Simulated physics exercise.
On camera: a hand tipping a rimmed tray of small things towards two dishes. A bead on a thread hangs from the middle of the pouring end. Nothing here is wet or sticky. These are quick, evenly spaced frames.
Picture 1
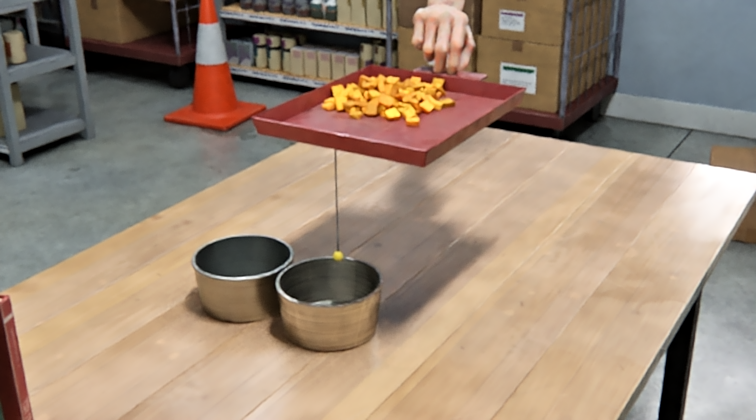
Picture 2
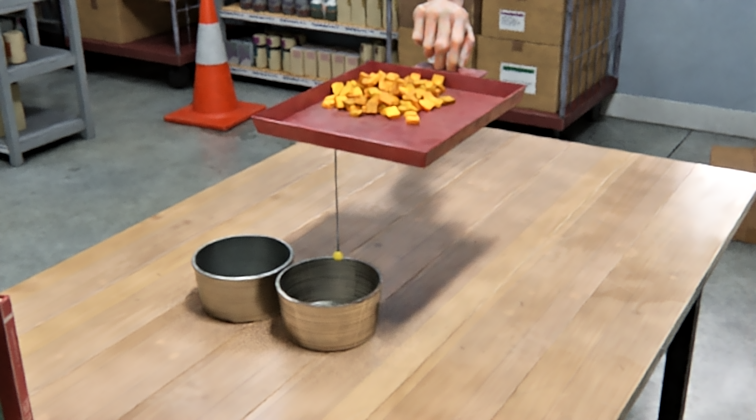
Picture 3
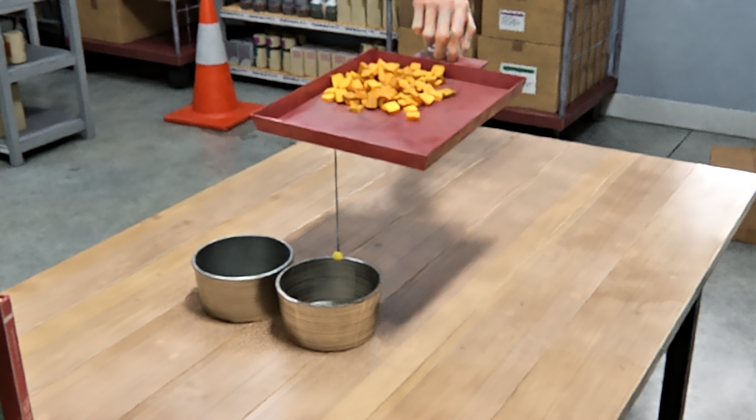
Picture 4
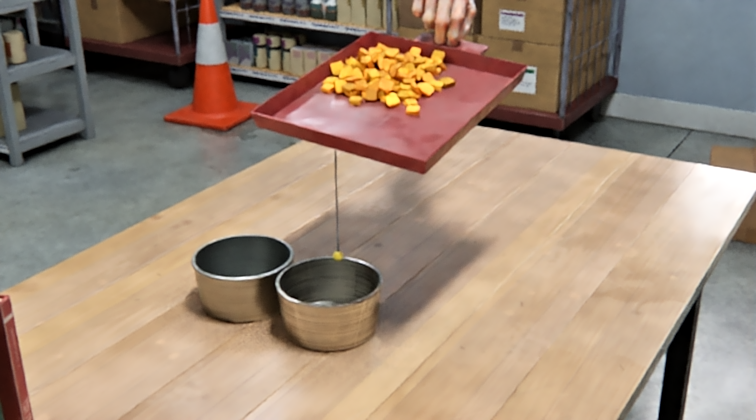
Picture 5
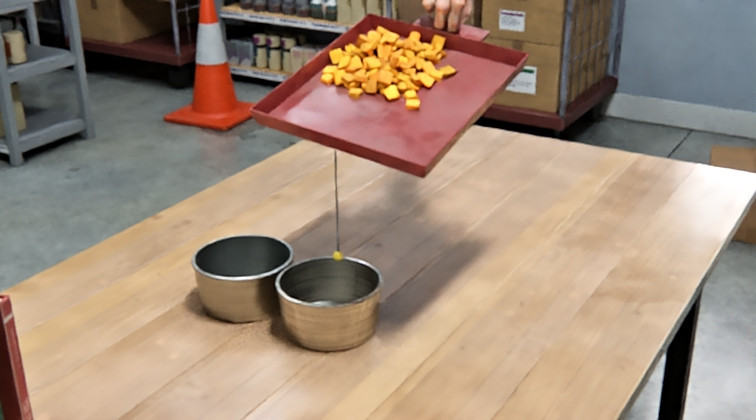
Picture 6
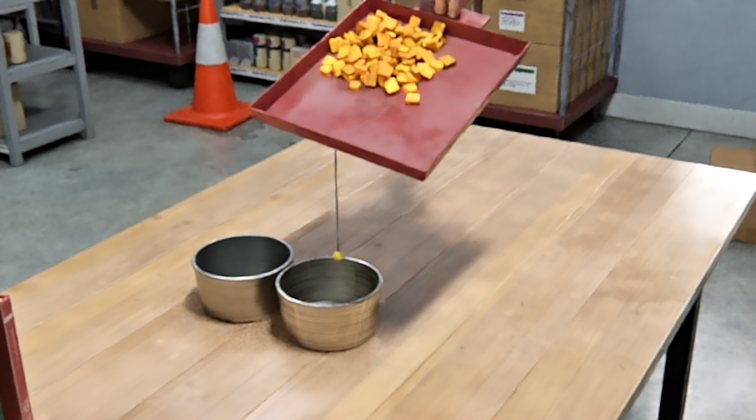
A hand raised the back of a red tray of small orange pieces above two metal bowls on a wooden table, tilting it gradually steeper, its front right corner dipping slightly lower.
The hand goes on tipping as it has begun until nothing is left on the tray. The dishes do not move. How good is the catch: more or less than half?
Together they catch under half.
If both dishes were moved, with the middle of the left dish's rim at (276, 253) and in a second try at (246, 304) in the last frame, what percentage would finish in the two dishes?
Roughly 20 per cent, and 10 per cent.
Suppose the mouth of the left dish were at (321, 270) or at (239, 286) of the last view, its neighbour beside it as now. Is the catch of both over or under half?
In turn: The larger part; not half.
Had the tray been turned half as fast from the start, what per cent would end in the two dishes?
Roughly 20 in a hundred.
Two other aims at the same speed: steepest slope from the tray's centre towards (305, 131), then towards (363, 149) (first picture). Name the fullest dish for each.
At the first place the left dish, at the second the right-hand dish.
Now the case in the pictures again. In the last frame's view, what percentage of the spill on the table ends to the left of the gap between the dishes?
Some 0 per cent.
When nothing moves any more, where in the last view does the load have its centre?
Close to (413, 361).
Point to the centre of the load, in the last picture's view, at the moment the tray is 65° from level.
Roughly at (391, 169).
Soon, tray tipped steeply; about two thirds on the tray; about a quarter in the air.
A while on, tray tipped past a quarter turn; a small part on the tray; a small part in the right dish; most outside both; a small part in the air.
Towards the end, tray tipped past a quarter turn; a small part in the right dish; nearly all outside both; a stray few in the air.
Finally, tray tipped past a quarter turn; a small part in the right dish; none in the left dish; nearly all outside both; a stray few in the air.
